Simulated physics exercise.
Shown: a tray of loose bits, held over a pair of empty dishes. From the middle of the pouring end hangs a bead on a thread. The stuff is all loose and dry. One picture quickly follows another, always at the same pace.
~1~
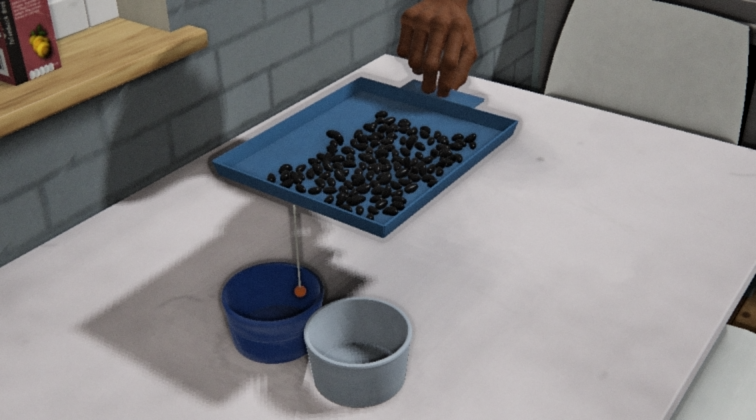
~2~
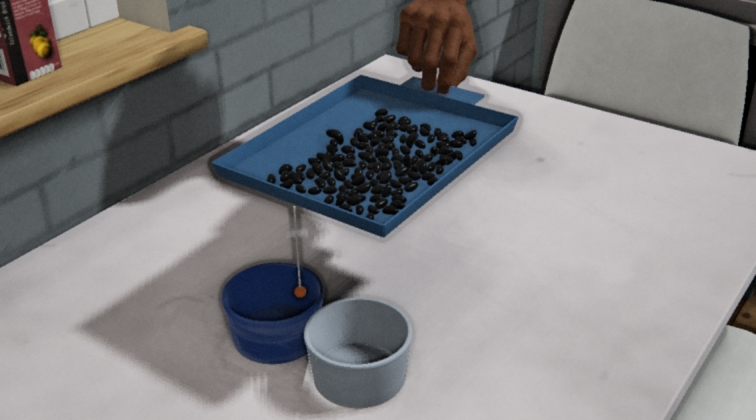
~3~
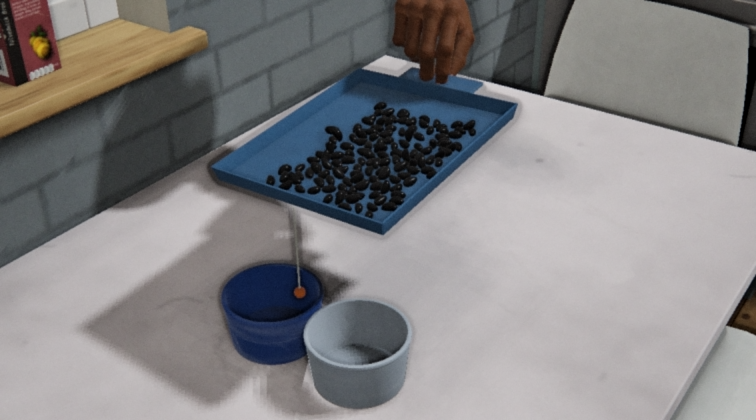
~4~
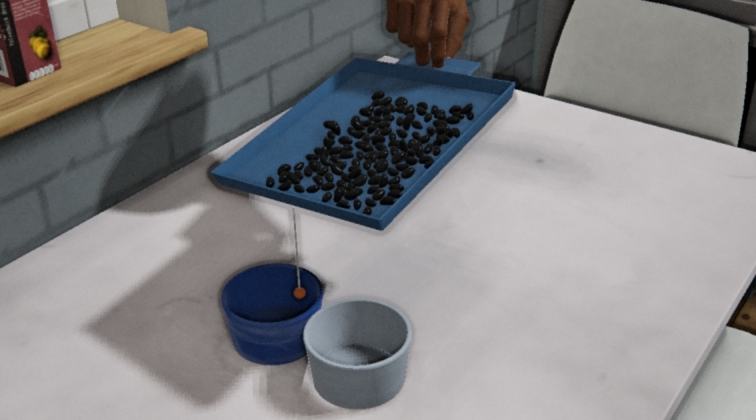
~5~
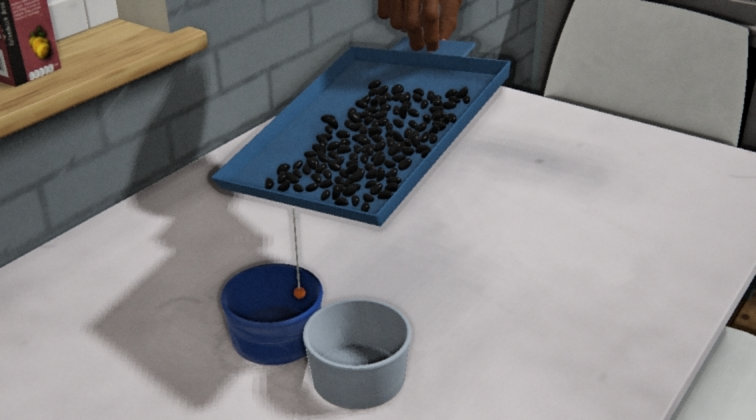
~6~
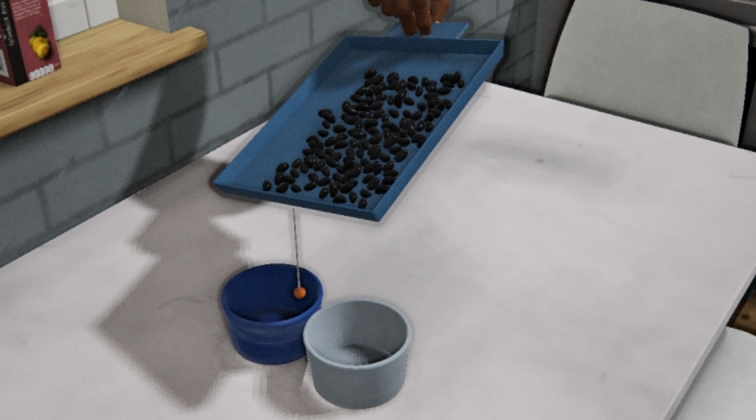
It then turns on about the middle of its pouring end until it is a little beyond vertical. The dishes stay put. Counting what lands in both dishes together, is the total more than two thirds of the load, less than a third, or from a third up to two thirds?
The total is from a third up to two thirds of the load.
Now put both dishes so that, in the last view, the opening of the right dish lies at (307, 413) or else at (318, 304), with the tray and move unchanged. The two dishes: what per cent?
0 %, then 80 %.
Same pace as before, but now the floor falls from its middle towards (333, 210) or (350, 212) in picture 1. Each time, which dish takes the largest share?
The rightmost dish, then the rightmost dish.
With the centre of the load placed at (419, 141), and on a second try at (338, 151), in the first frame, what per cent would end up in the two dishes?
Near 30 and 50 percent respectively.
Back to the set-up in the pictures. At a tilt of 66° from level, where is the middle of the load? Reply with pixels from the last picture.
I'd mark it close to (273, 161).
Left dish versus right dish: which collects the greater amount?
You'll find more in the left of the two at the end.
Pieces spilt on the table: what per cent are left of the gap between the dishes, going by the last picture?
About 100 percent of the spill.
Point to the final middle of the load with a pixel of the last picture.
About (250, 325).
Shortly afterwards, tray tipped steeply; all but a few on the tray; only a few in the left dish; only a few in the air.
Next, tray tipped past a quarter turn; near a quarter on the tray; near a quarter in the left dish; near a quarter outside both; near a quarter in the air.
Some moments later, tray tipped past a quarter turn; near half in the left dish; near half outside both.
In the end, tray tipped past a quarter turn; none at all in the right dish; near half in the left dish; near half outside both.
